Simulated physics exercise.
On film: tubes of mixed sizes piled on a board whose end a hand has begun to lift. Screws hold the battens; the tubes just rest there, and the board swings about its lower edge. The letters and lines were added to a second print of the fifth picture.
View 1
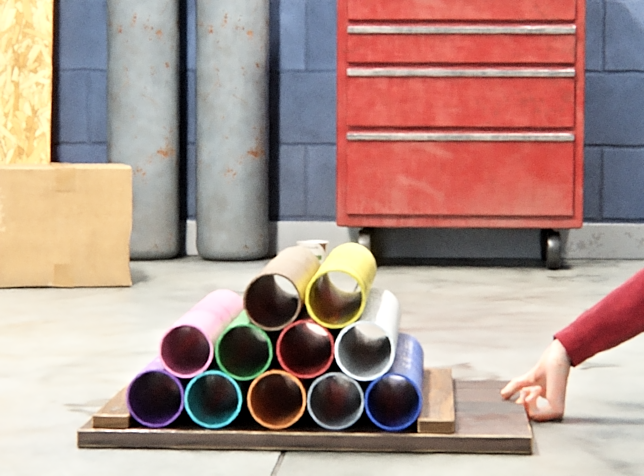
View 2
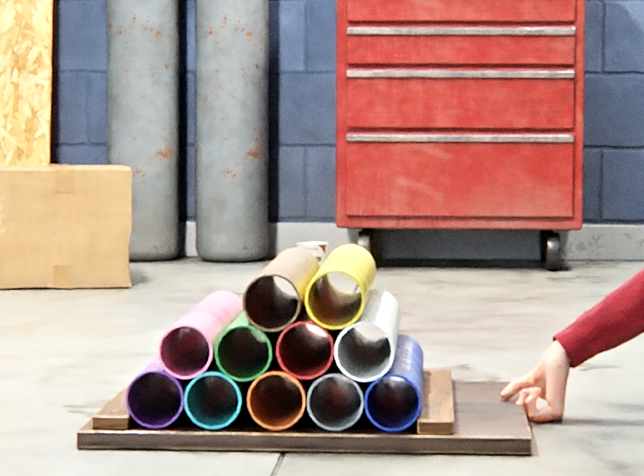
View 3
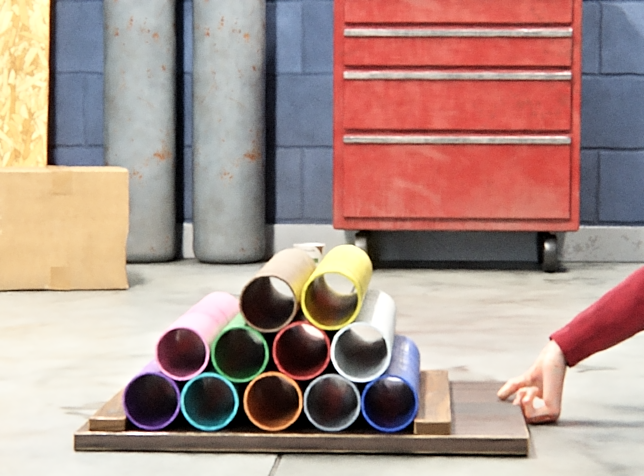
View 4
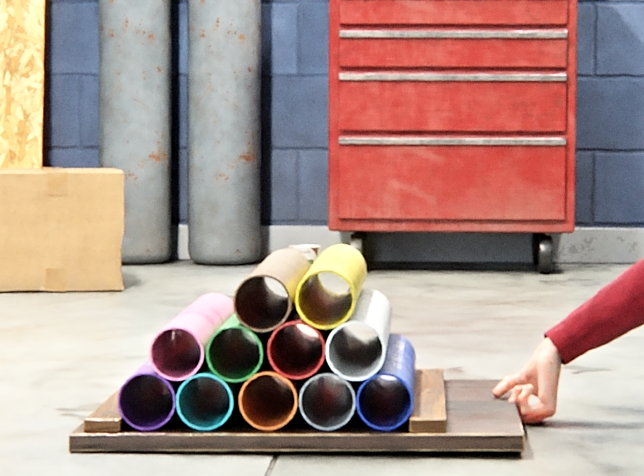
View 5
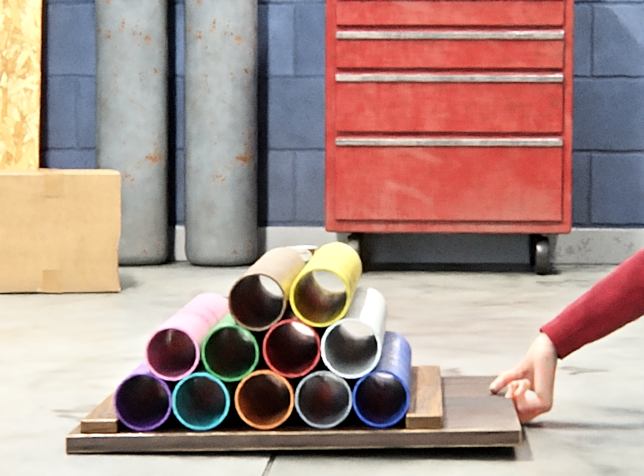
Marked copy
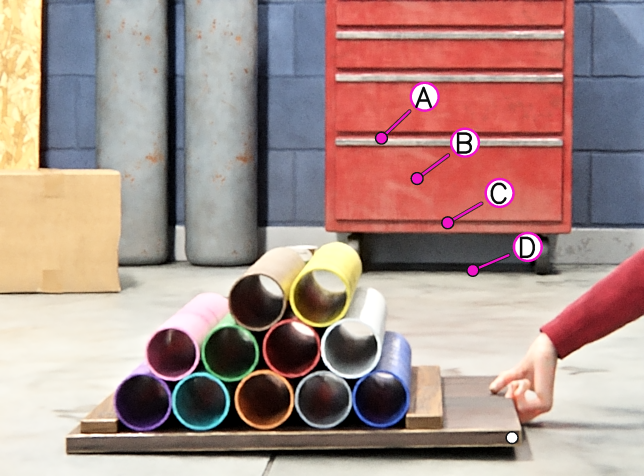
In a workshop with a blue block wall, seen from the front at a low height, a red drawer cabinet, two grey cylinders and a cardboard box stand behind a wooden board. Colourful open tubes sit stacked in three rows between battens, yellow at upper right. A red-sleeved hand at the right end raises the board very slightly, while the view drifts a little to the right.
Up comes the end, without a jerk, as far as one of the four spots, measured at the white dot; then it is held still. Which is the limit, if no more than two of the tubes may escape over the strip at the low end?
Lift it to D and no more.
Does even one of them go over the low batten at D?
No, at D.
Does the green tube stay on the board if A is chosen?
No.
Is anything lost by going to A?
Yes.
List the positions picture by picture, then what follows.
Grey tube (335, 401); blue tube (394, 402); pink tube (186, 350), in the first frame.
Pink tube (185, 351); green tube (244, 353), in the second frame.
Board (312, 406); red tube (302, 351), in the third frame.
Board (308, 406); purple tube (147, 401); turquoise tube (205, 402), in the fourth frame.
Board (304, 404); purple tube (143, 401); turquoise tube (201, 401), in the fifth frame.
On the copy, A at (381, 138); B at (417, 179); C at (448, 223); D at (473, 270); the white dot at (512, 437).
On D. First, board at 15°.
Then, board at 24°.
Finally, board at 24°, none over the low batten.
By contrast, A eleven over the low batten; B eleven over the low batten; C six over the low batten.
